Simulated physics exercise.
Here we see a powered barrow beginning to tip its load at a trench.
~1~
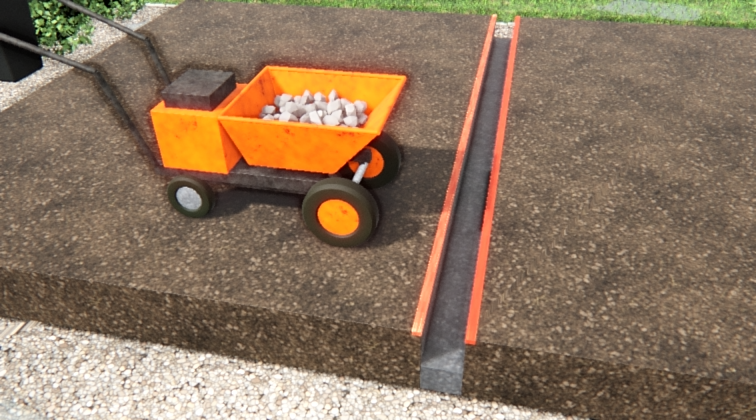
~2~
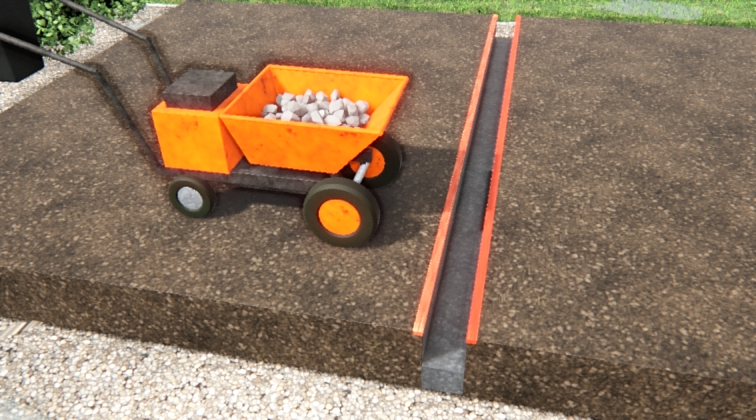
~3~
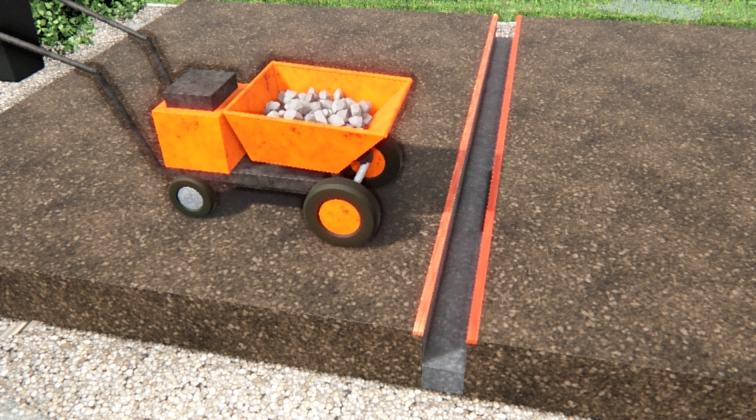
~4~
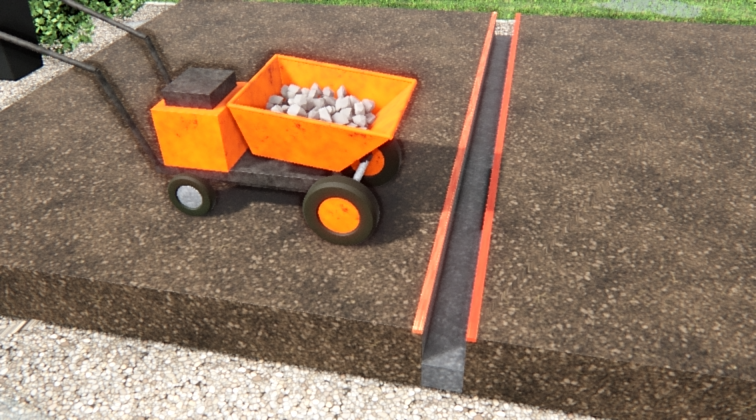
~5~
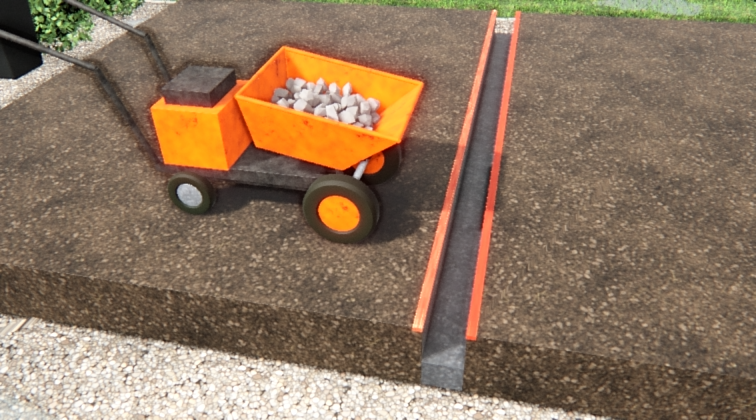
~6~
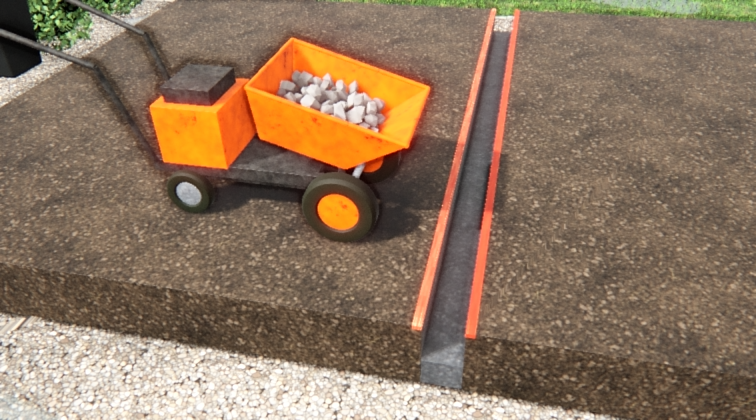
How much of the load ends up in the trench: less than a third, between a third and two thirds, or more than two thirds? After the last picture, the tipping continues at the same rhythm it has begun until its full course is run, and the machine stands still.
Above the two-thirds line.
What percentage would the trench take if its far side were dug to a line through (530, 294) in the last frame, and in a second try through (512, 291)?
The first gives 100 %, the second 100 %.
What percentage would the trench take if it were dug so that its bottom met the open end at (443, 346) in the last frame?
60 %.
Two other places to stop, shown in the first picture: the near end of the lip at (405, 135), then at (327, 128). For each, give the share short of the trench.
I'd expect close to 0 per cent and then close to 30 per cent.
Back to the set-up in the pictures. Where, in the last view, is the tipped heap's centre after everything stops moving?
Centre at rest: Close to (467, 237).
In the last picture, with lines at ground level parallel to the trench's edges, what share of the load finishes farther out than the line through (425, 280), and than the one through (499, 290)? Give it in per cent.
Around 100 per cent for the first, and 10 per cent for the second.
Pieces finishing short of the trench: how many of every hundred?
About 0 %.
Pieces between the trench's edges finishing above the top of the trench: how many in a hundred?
Some 10 per cent.
Soon, skip tipped steeply; all in the skip.
A while on, skip tipped right over; most in the skip; a small part in or heaped over the trench; a stray few beyond it.
Towards the end, skip tipped right over; a small part in the skip; most in or heaped over the trench; a small part beyond it.
Finally, skip tipped right over; a stray few in the skip; most in or heaped over the trench; a small part beyond it.
